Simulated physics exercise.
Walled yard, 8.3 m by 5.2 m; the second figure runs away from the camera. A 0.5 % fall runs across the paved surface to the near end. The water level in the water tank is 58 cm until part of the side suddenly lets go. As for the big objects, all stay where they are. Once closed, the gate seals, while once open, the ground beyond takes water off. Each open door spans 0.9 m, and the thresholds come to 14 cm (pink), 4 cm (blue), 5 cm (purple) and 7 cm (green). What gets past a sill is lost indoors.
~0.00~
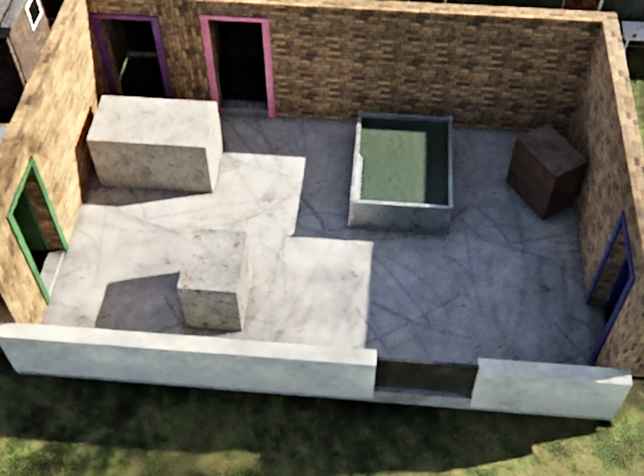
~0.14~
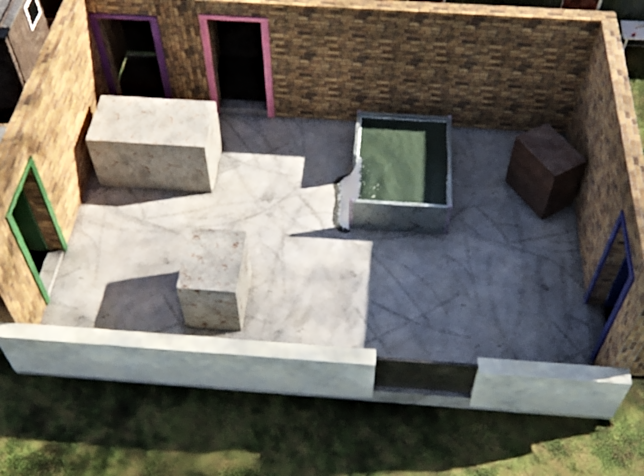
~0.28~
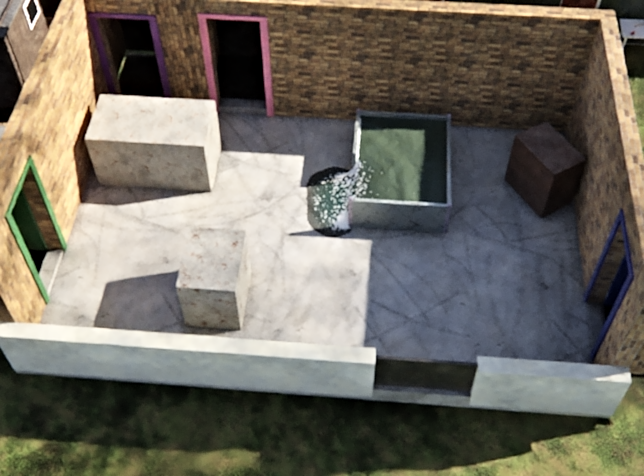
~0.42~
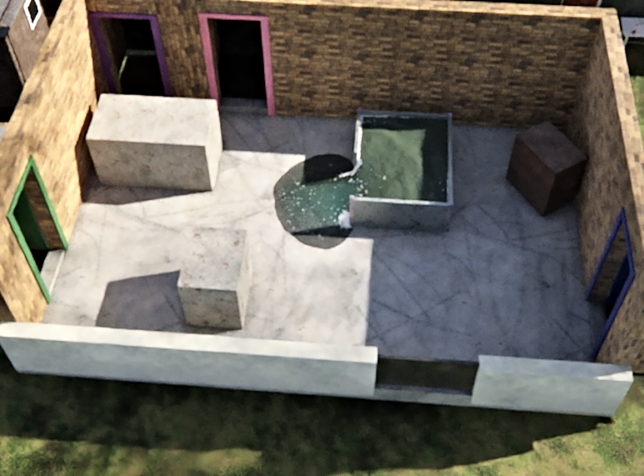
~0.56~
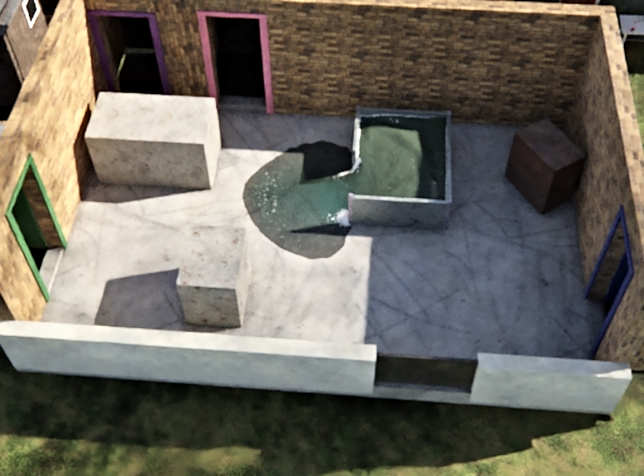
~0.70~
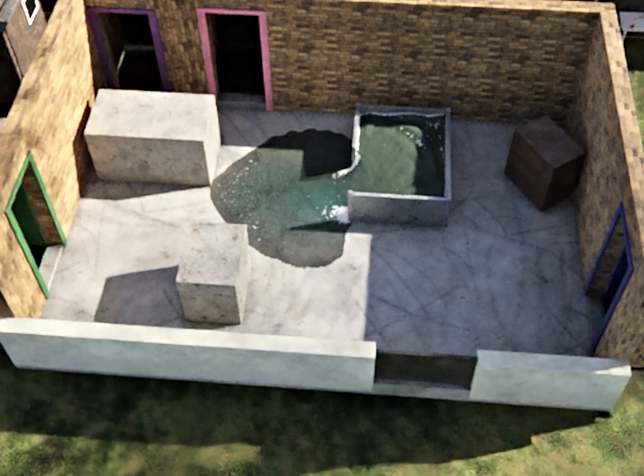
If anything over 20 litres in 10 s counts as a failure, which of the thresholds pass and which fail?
The pink door passes. The blue door passes. The purple door fails. The green door fails.
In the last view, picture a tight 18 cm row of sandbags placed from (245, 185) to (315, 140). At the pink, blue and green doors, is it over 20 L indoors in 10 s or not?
In that case pink gets no more than allowed, blue gets no more than allowed, green gets more than allowed.
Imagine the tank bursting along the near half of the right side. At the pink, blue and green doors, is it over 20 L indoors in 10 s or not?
Then: Pink below, blue over, green not over.
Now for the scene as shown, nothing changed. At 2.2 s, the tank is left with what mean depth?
It averages close to 29 centimetres.
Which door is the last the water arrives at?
The blue door is last.
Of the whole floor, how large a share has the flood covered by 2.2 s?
Around 35 per cent.
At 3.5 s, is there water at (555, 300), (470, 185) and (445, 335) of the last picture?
Untouched, untouched, untouched.
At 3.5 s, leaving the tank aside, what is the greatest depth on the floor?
It gets to some 21 cm.
After 1.4 s water covers 25 % of the floor and is deepest (32 cm) near (348, 204); pink door not reached, blue door not reached, purple door not reached, green door not reached.
After 2.2 s water covers 35 % of the floor and is deepest (23 cm) near (348, 204); pink door 14 cm at the sill, 1 L in, blue door not reached, purple door 2 cm at the sill, 0 L in, green door 14 cm at the sill, 0 L in.
After 3.5 s water covers 50 % of the floor and is deepest (21 cm) near (32, 344); pink door 13 cm at the sill, 8 L in, blue door not reached, purple door 3 cm at the sill, 0 L in, green door 15 cm at the sill, 59 L in.
After 6.0 s water covers 60 % of the floor and is deepest (15 cm) near (32, 344); pink door 7 cm at the sill, 9 L in, blue door not reached, purple door 11 cm at the sill, 35 L in, green door 11 cm at the sill, 108 L in.
After 10.0 s water covers 85 % of the floor and is deepest (9 cm) near (175, 354); pink door 4 cm at the sill, 9 L in, blue door 4 cm at the sill, 0 L in, purple door 6 cm at the sill, 59 L in, green door 8 cm at the sill, 129 L in.
